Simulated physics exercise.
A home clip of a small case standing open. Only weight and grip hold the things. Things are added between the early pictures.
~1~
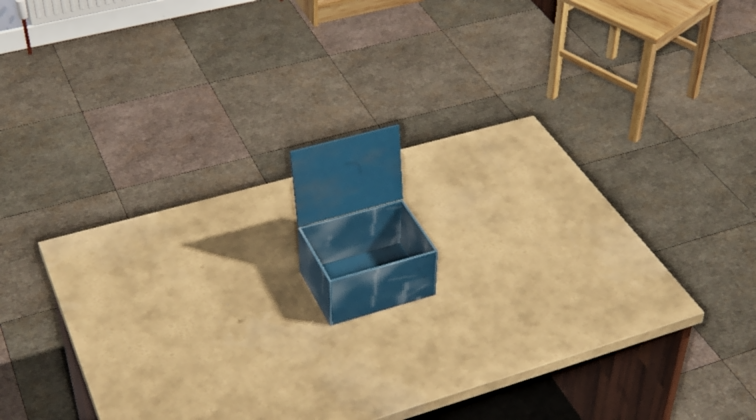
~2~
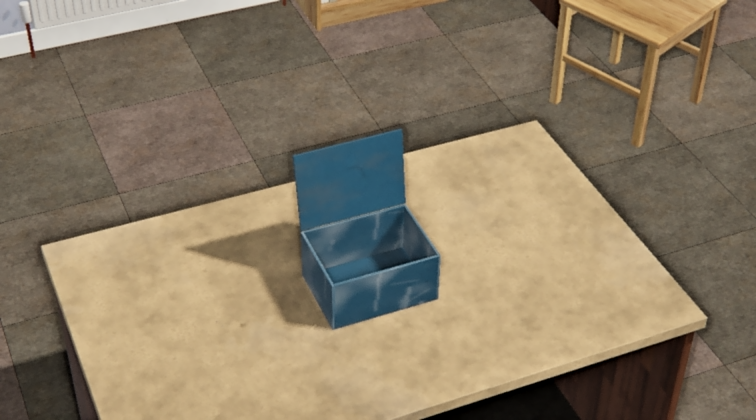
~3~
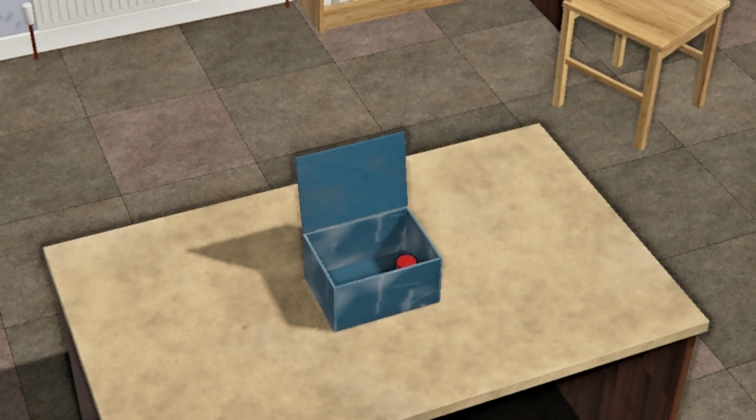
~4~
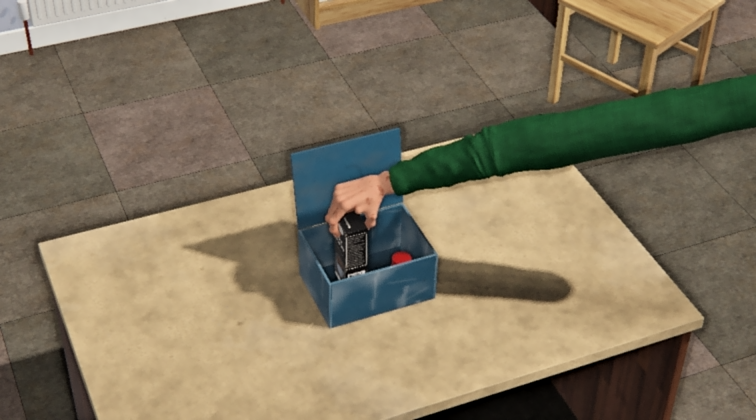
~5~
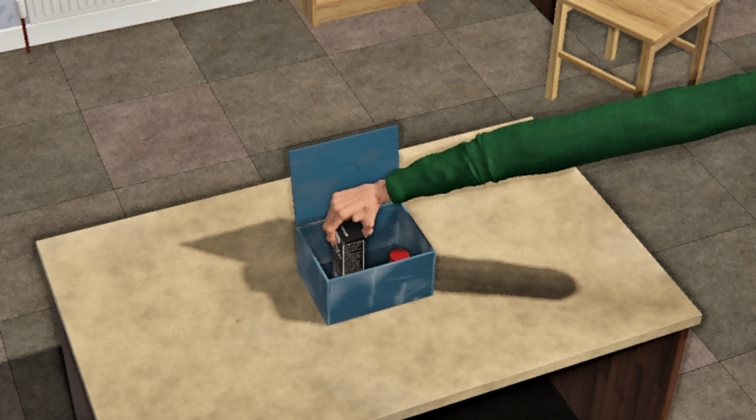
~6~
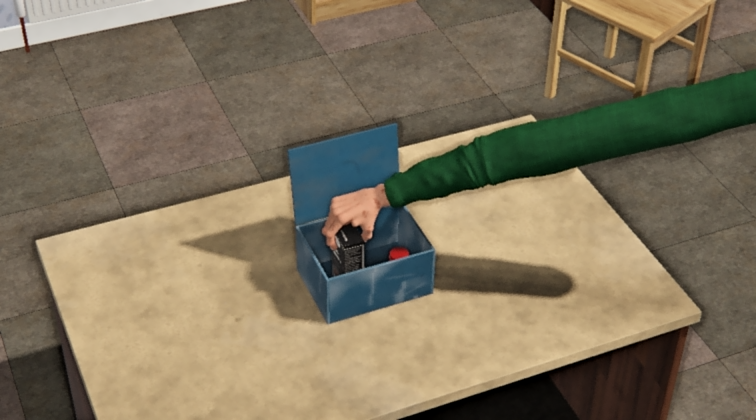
A hand in a green sleeve lowers a black carton into the open blue case.
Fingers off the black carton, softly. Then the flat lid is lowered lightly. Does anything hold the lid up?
It is held up.
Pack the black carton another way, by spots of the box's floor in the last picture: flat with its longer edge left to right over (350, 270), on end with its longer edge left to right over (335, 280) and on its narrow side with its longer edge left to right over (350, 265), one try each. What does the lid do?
First, it sits on the rim; second, it is held up; third, it shuts flat.
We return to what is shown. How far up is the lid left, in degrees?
Some 30° above the rim.
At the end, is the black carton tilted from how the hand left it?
The black carton keeps its pose.
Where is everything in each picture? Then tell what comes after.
The last thing is not in view yet, in the first picture.
The last thing is not in view yet, in the second picture.
The last thing is not in view yet, in the third picture.
On its way; black carton (351, 251), in the fourth picture.
On its way; black carton (348, 259), in the fifth picture.
In place under the hand; black carton (348, 263), in the sixth picture.
Then, 1.10 s after the last picture, lid starting down.
Then, 1.40 s after the last picture, lid 72° above the rim.
Then, 1.60 s after the last picture, lid 58° above the rim.
Then, 1.80 s after the last picture, lid 40° above the rim.
At rest, lid 31° above the rim; both in place. Seen from the same camera at the end, black carton near (348, 263).
